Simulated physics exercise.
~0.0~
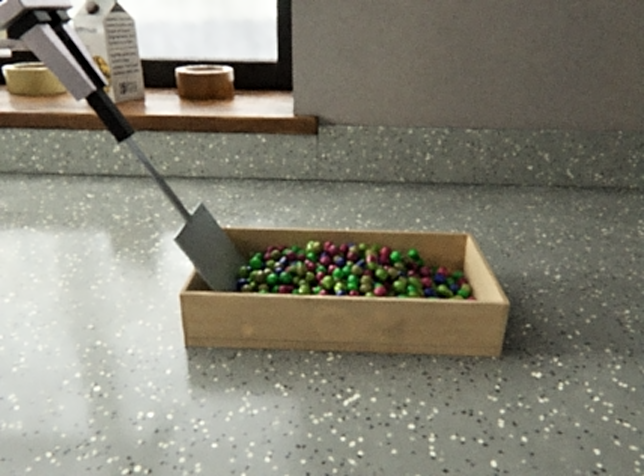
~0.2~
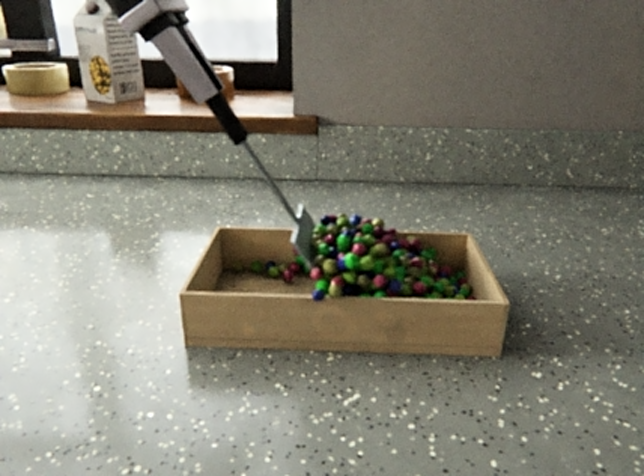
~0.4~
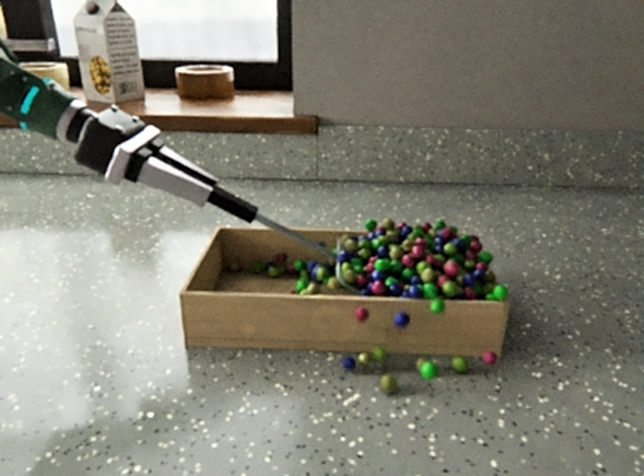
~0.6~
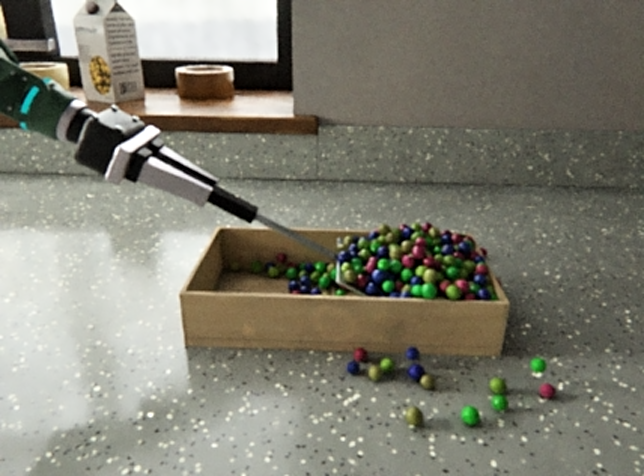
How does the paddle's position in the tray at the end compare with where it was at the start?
At the start the paddle was at the left end of the tray, beside the sweets. By the end it was further right, around the middle of the tray, up against the heaped sweets.
